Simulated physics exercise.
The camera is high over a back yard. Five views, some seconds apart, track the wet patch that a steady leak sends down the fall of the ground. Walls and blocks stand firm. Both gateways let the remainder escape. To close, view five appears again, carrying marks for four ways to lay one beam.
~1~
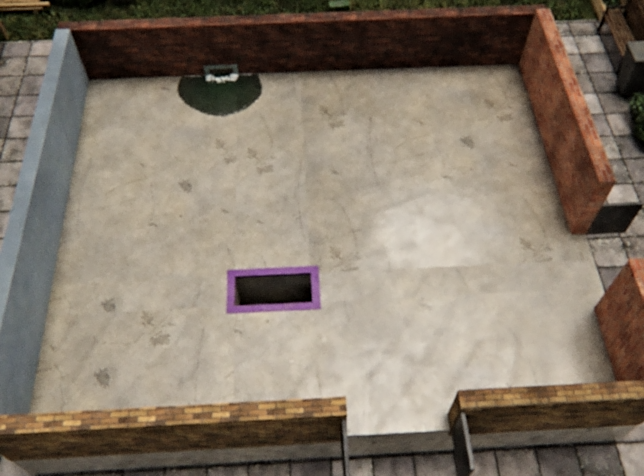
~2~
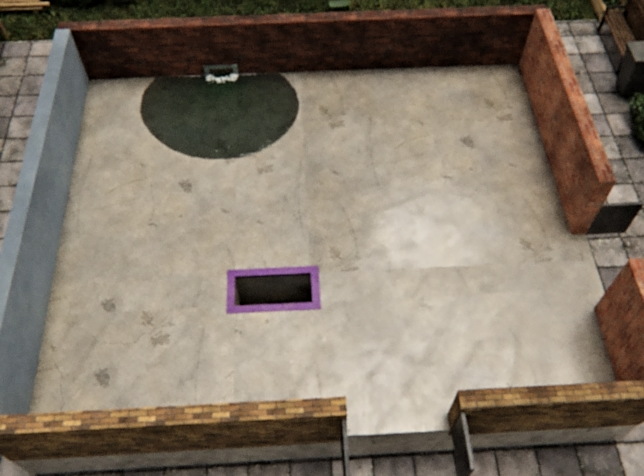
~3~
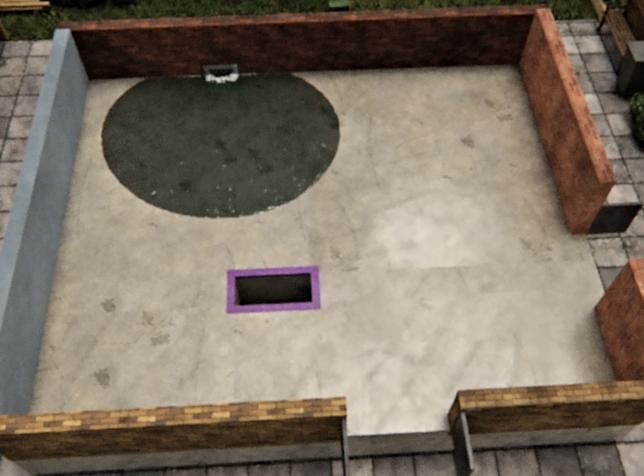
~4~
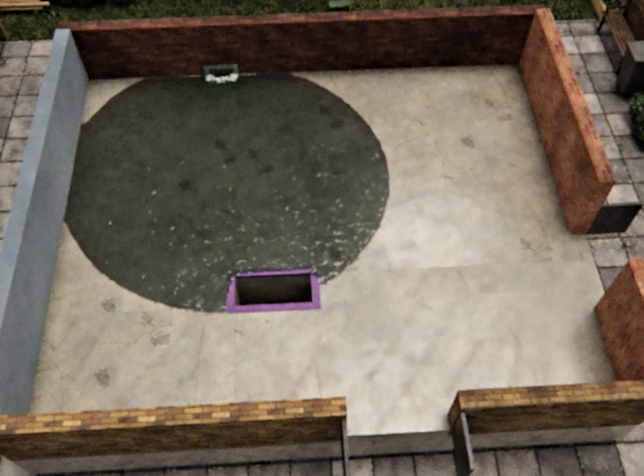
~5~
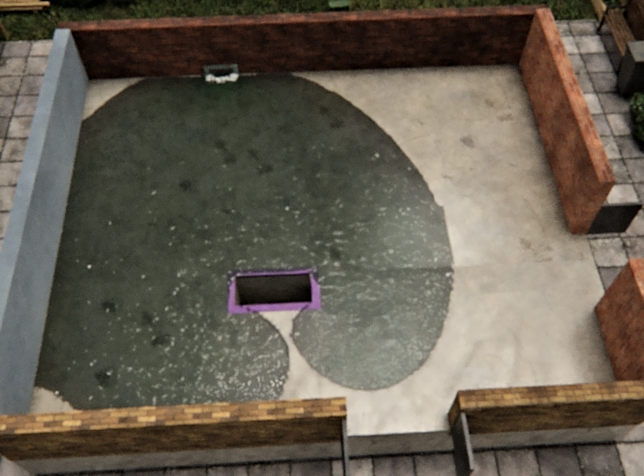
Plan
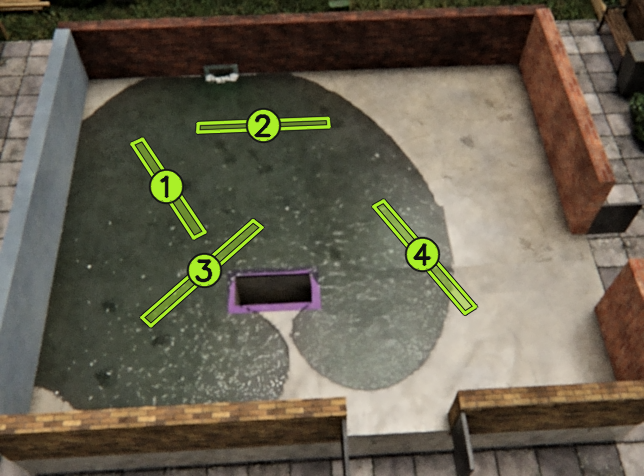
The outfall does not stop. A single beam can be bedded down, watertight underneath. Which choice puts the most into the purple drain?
The best spot is 1.
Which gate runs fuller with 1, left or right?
More leaves on the left.
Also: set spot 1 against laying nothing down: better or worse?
Better.
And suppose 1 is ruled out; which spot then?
It is 4.
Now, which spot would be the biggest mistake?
Spot 2.
On the marked copy, 1 from (137, 141) to (199, 234); 2 from (198, 127) to (328, 122); 3 from (146, 321) to (257, 224); 4 from (378, 203) to (470, 310).
For spot 1, about 45 % of the stream runs into the purple drain, about 50 % out by the gates.
For spot 2, about 5 % of the stream runs into the purple drain, about 91 % out by the gates.
For spot 3, about 15 % of the stream runs into the purple drain, about 80 % out by the gates.
For spot 4, about 27 % of the stream runs into the purple drain, about 67 % out by the gates.
